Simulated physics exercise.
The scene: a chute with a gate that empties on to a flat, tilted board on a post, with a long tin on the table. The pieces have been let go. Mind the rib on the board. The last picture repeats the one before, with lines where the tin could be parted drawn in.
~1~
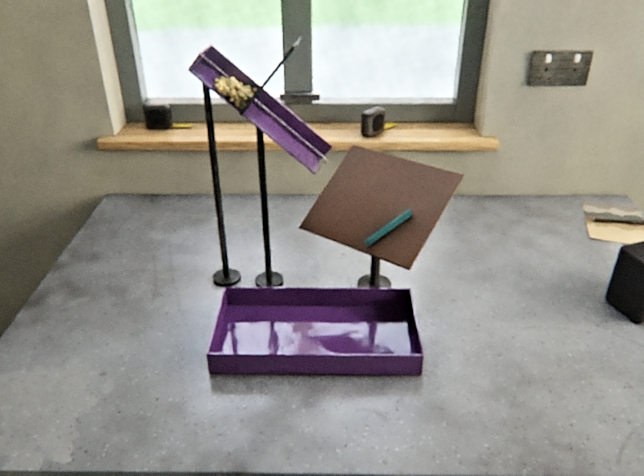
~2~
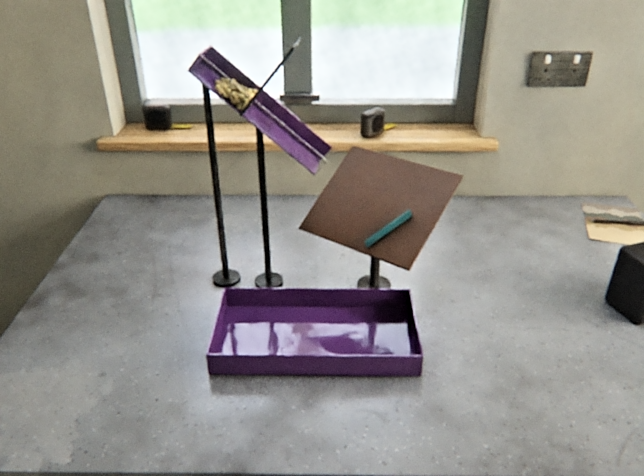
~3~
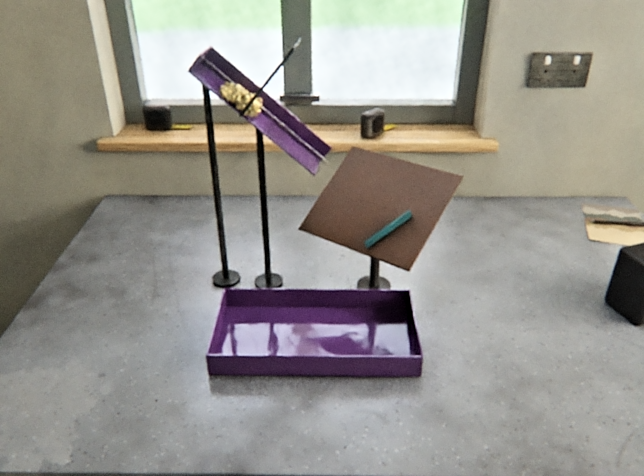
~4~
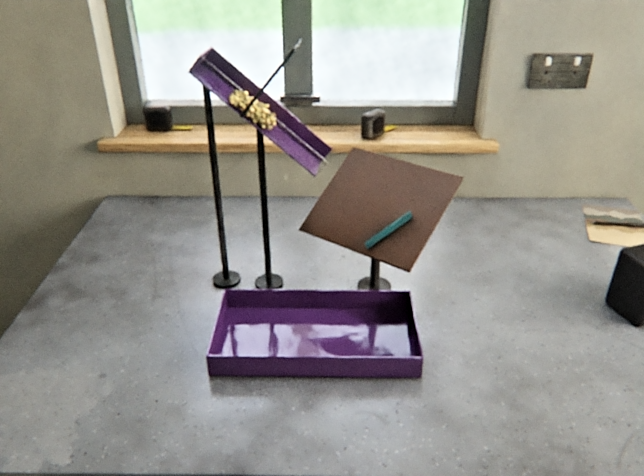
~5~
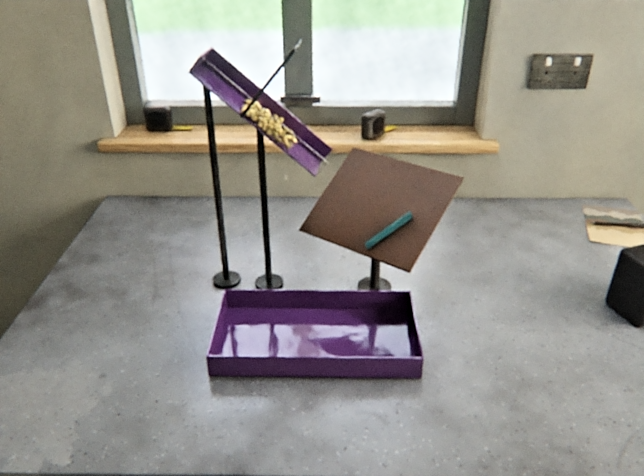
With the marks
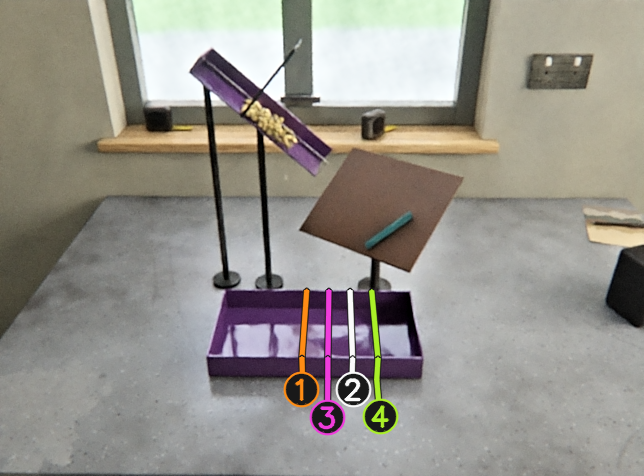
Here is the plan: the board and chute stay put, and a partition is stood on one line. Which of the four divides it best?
3 works best here.
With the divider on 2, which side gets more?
The left side.
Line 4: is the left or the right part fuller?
Left.
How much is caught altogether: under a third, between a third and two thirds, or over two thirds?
About that: Over two thirds.
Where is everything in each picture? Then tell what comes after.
In the first frame, load behind the gate at (239, 91), soya beans; lip of the chute at (318, 167), sloping fairly steeply.
In the second frame, middle of the board at (378, 202), tilted fairly steeply; middle of its low edge at (350, 248); of its high edge at (405, 159).
In the third frame, front corners of the tin at (206, 355) and (422, 357), empty; front of the load at (258, 111).
In the fourth frame, middle of the load at (255, 106); its front at (273, 124), about a third of the way to the lip; rib from (410, 211) to (365, 243).
In the fifth frame, middle of the load at (271, 119); its front at (294, 141), about two thirds of the way to the lip.
On the marked copy, line 1 crosses the front rim at (302, 357); line 2 crosses the front rim at (352, 357); line 3 crosses the front rim at (327, 357); line 4 crosses the front rim at (377, 357).
If 1 is chosen, of what is caught, a small part on the left of the divider, nearly all on the right.
If 2 is chosen, of what is caught, nearly all on the left of the divider, a small part on the right.
If 3 is chosen, of what is caught, about half on the left of the divider, about half on the right.
If 4 is chosen, of what is caught, nearly all on the left of the divider, a stray few on the right.
